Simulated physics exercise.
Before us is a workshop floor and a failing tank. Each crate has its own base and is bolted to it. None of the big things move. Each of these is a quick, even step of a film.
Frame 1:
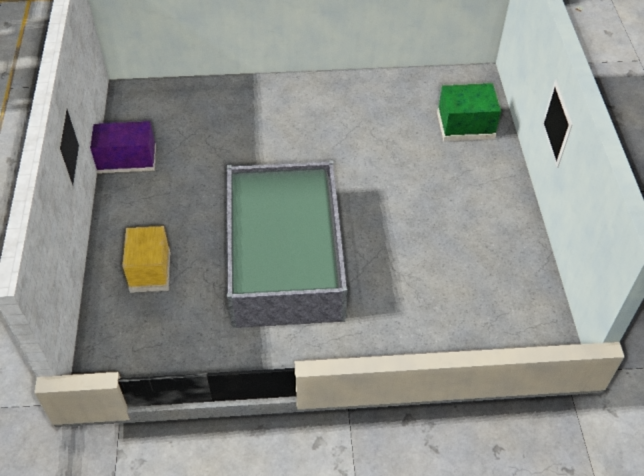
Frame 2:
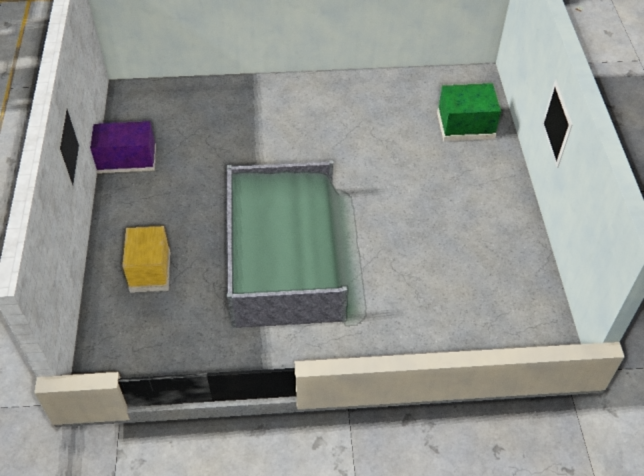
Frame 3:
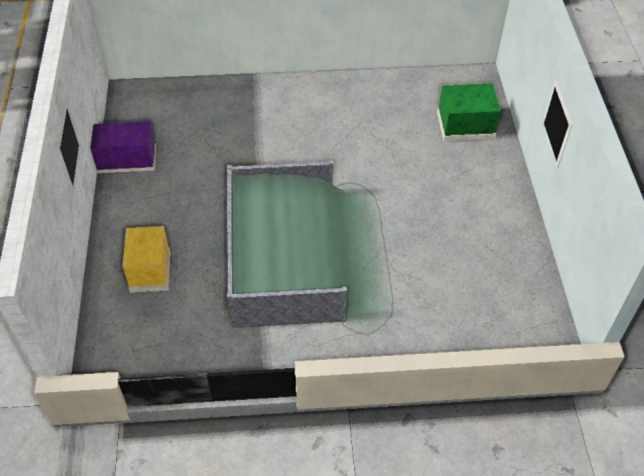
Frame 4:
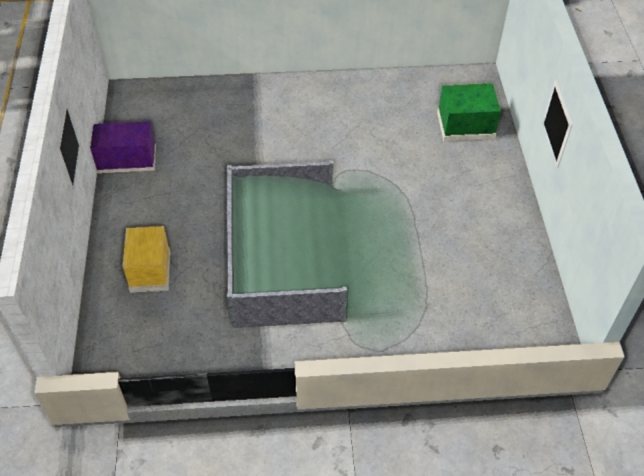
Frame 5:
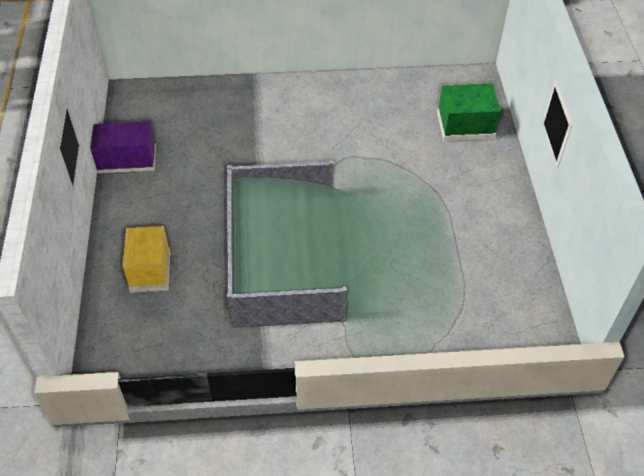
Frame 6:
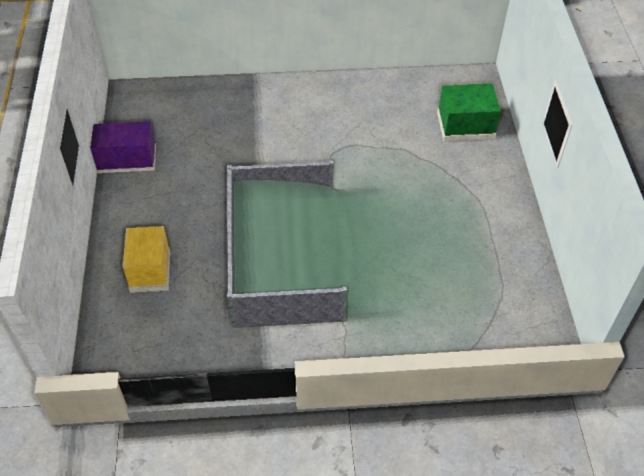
Workshop floor with a tank losing its right side, greenish water pouring through the gap and spreading rightward in a widening pool.
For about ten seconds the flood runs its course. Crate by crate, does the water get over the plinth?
Green crate: Too low, yellow crate: High enough, purple crate: Too low.
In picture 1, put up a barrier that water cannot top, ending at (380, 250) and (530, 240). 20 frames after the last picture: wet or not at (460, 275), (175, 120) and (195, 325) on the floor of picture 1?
The first point comes out inundated, the next unwetted, the last unwetted.
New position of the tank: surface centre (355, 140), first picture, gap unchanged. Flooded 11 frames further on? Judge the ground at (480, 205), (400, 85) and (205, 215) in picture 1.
The first spot is inundated, the second inundated, and the third not reached.
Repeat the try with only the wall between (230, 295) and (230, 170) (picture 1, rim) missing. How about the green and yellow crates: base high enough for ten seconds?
Observed: Green crate stays clear; yellow crate is doused.
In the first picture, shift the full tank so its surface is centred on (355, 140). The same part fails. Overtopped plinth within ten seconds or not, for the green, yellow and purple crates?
Looking at each in turn, the green crate gets flooded, the yellow crate is left untouched and the purple crate gets flooded.
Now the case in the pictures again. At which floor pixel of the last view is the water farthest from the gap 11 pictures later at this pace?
Look around (493, 81).
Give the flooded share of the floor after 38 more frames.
That should be about 80 %.
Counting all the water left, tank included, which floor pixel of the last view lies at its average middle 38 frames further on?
Around pixel (380, 216).
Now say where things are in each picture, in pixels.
The open tank at (284, 229) is whole and still, in the first picture.
The front is at a hidden place, out from the gap at (335, 244), in the second picture.
Water pours out at (335, 246) and has run to (351, 187), in the third picture.
The front is at (367, 175), out from the gap at (335, 247), in the fourth picture.
Water pours out at (335, 248) and has run to (427, 346), in the fifth picture.
The front is at (472, 199), out from the gap at (335, 248), in the sixth picture.
A moment on, water covers 35 % of the floor; the green crate water round its plinth, the yellow crate not reached, the purple crate not reached.
Next, water covers 40 % of the floor; the green crate water round its plinth, the yellow crate not reached, the purple crate not reached.
Then, water covers 45 % of the floor; the green crate water round its plinth, the yellow crate not reached, the purple crate not reached.
Later, water covers 80 % of the floor; the green crate water round its plinth, the yellow crate water round its plinth, the purple crate not reached.
In the end, water covers 95 % of the floor; the green crate was topped, the yellow crate stayed above the water, the purple crate was topped.
